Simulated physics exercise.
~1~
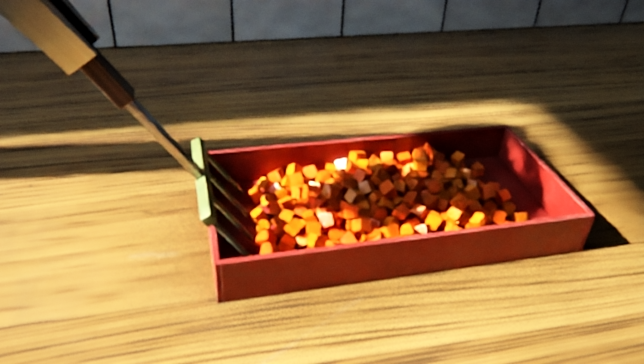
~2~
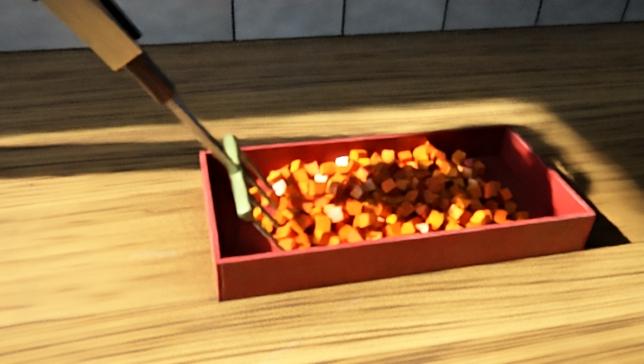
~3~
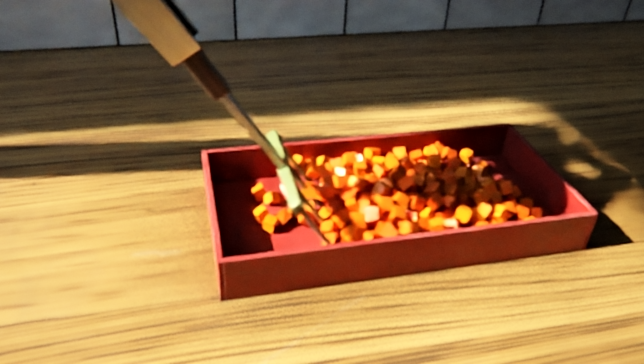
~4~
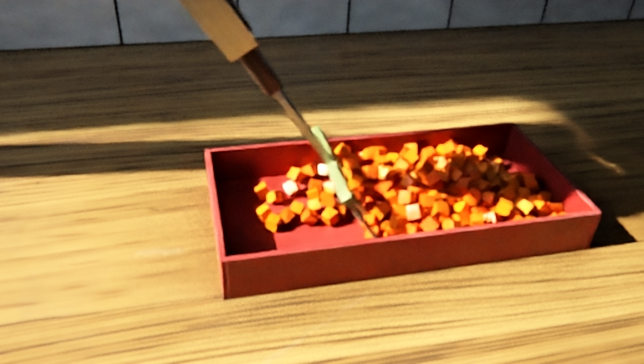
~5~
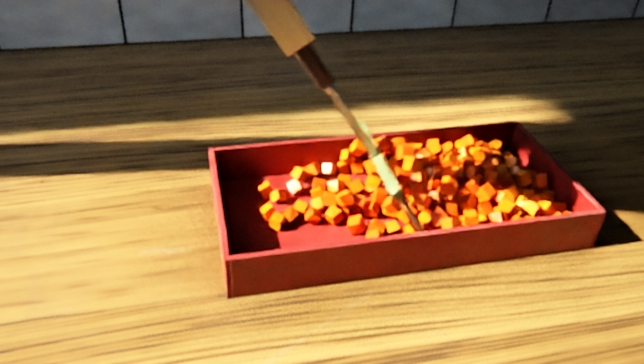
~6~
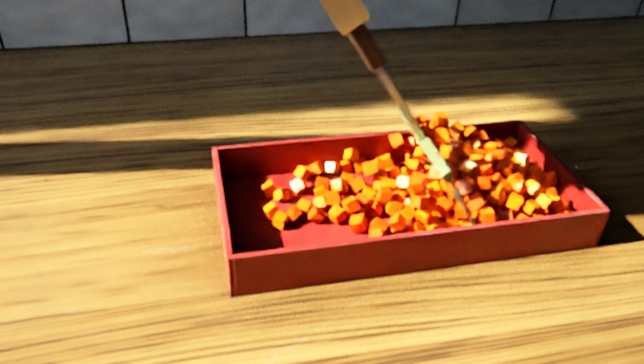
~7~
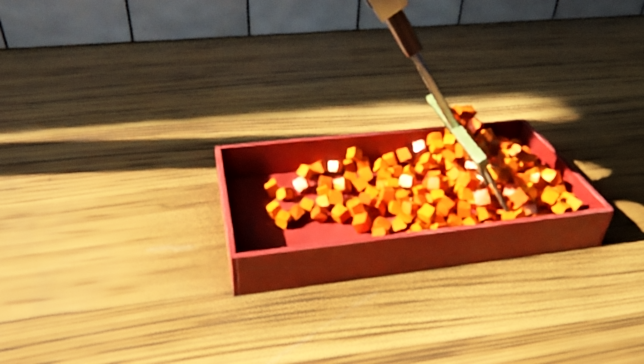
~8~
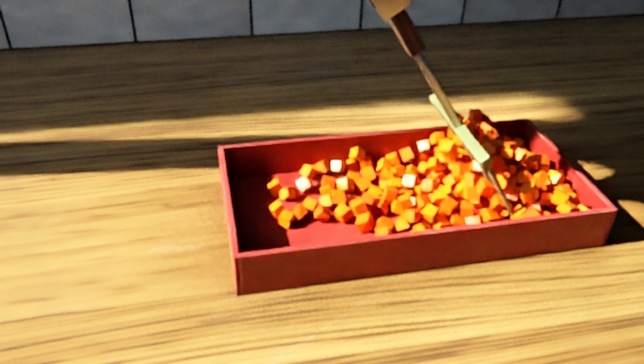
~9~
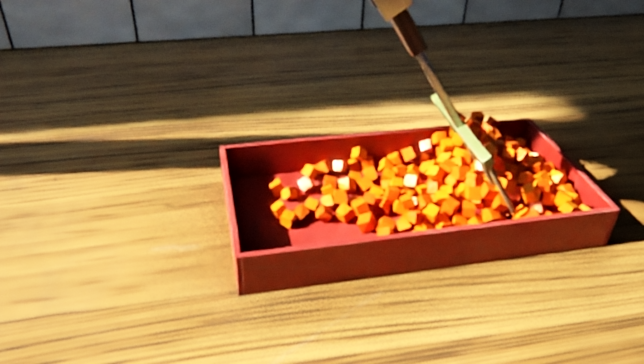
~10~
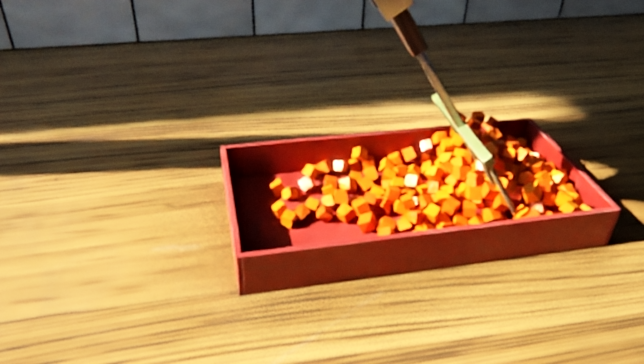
A robot arm reaches in from the upper left, holding a pale green comb at the left end of a long red trough heaped with small orange vegetable dice. The trough sits on a sunlit wooden table top, seen from slightly above, with grey tiles behind. The comb moves right through the trough, passing among the dice and pushing some of them along. The dice shift modestly rightward and bunch up around it. Near the right end the comb stops and stays there, with the dice piled around it and the trough's left end largely bare.
